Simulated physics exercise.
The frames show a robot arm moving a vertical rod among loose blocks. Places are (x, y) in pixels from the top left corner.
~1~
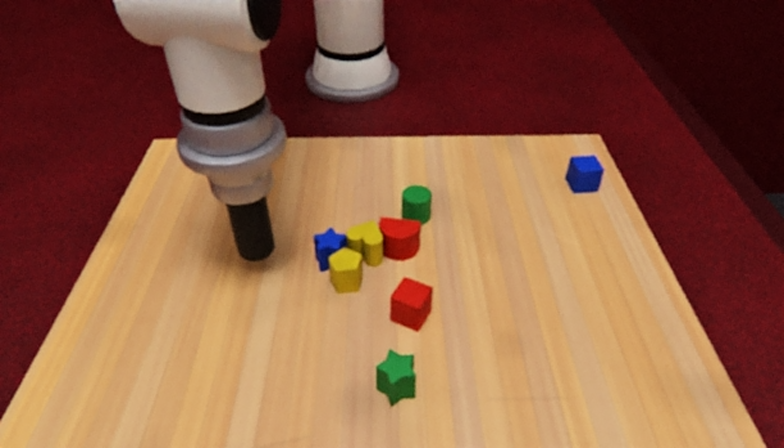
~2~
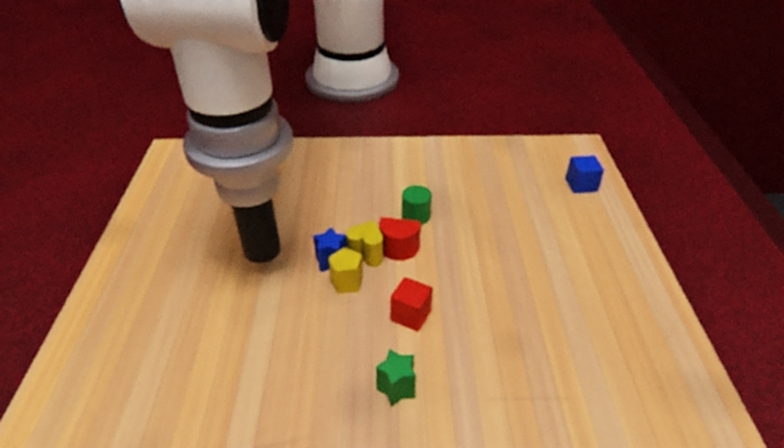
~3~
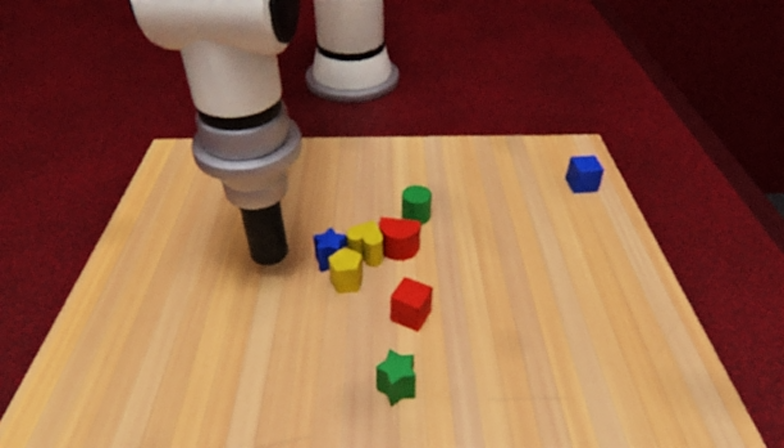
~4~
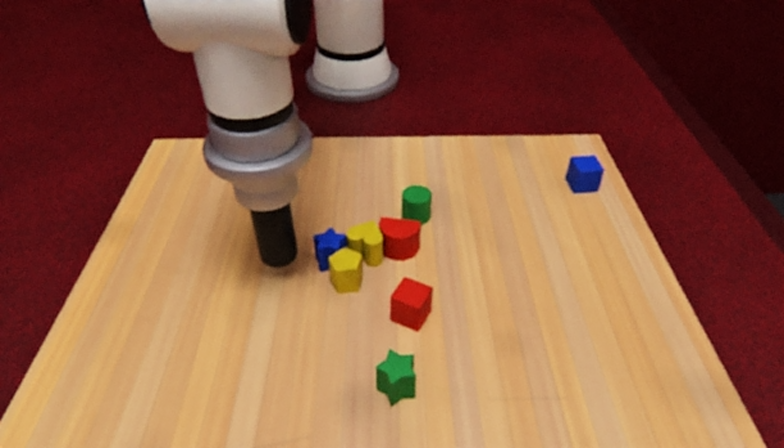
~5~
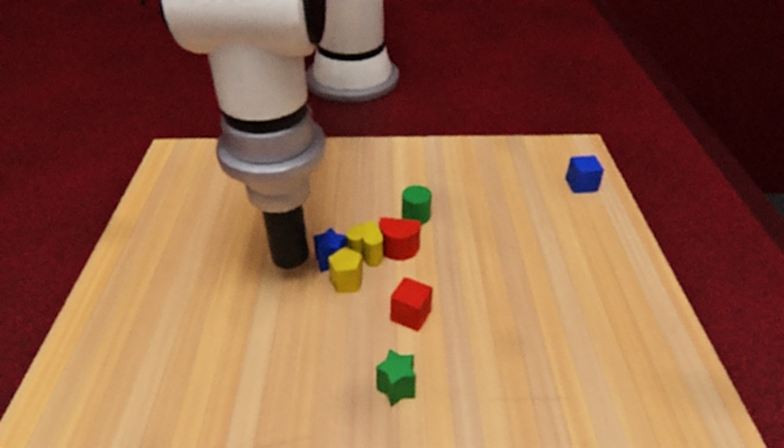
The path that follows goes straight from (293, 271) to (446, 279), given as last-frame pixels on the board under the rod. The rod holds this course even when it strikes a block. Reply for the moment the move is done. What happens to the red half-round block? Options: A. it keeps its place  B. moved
My answer is option B.
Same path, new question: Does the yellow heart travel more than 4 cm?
No, I don't think so.
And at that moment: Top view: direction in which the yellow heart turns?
The turn is clockwise.
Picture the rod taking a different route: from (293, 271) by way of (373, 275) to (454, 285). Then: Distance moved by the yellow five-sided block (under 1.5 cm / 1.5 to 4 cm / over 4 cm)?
The answer is over 4 cm.
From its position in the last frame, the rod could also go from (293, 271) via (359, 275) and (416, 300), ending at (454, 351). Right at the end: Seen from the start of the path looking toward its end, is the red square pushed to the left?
I expect not.
On the path given first. One third of the way, rod at (343, 259); blue star block at (350, 229), turned 60° anticlockwise; yellow five-sided block at (368, 265); yellow heart at (376, 223), turned 35° clockwise; red half-round block at (410, 225).
Two thirds of the way, rod at (397, 262); blue star block at (351, 229), turned 80° anticlockwise; yellow five-sided block at (404, 277), turned 30° clockwise; yellow heart at (376, 221), turned 45° clockwise; red half-round block at (411, 225).
At the end, rod at (448, 265); blue star block at (351, 229), turned 80° anticlockwise; yellow five-sided block at (410, 279), turned 45° clockwise; yellow heart at (376, 221), turned 45° clockwise; red half-round block at (411, 225).
